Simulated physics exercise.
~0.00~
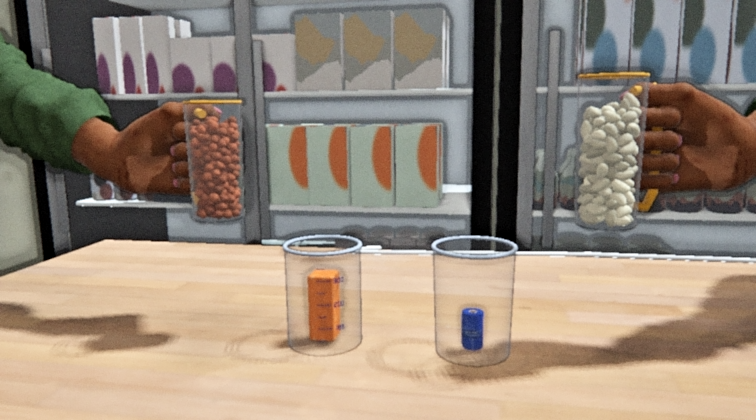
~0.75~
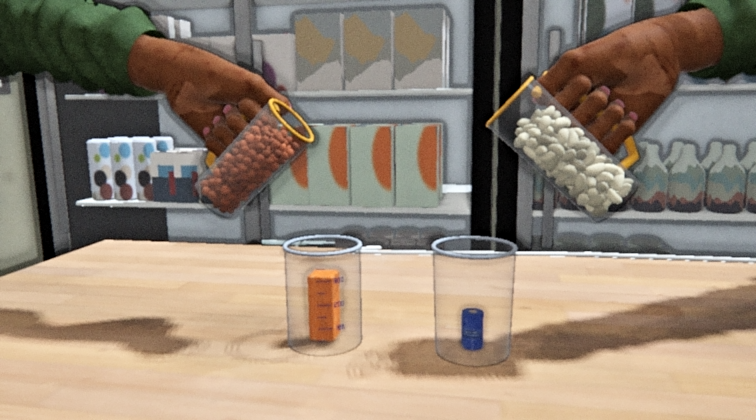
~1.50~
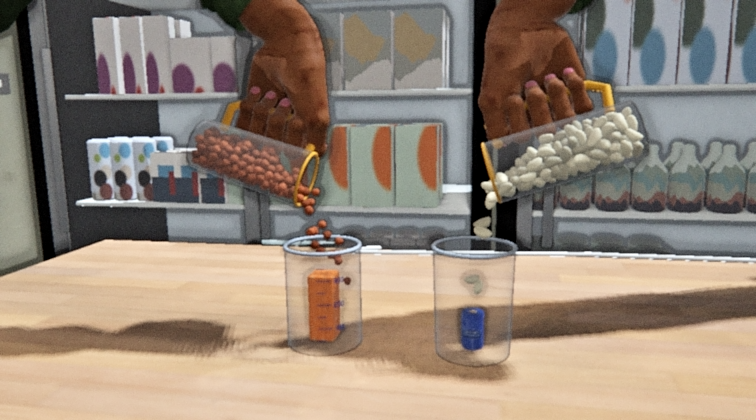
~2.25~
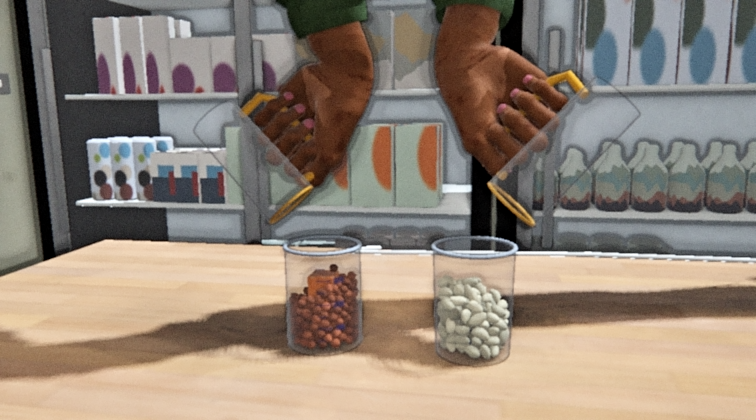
Two hands tip red and white beans into glasses, burying only the blue object.
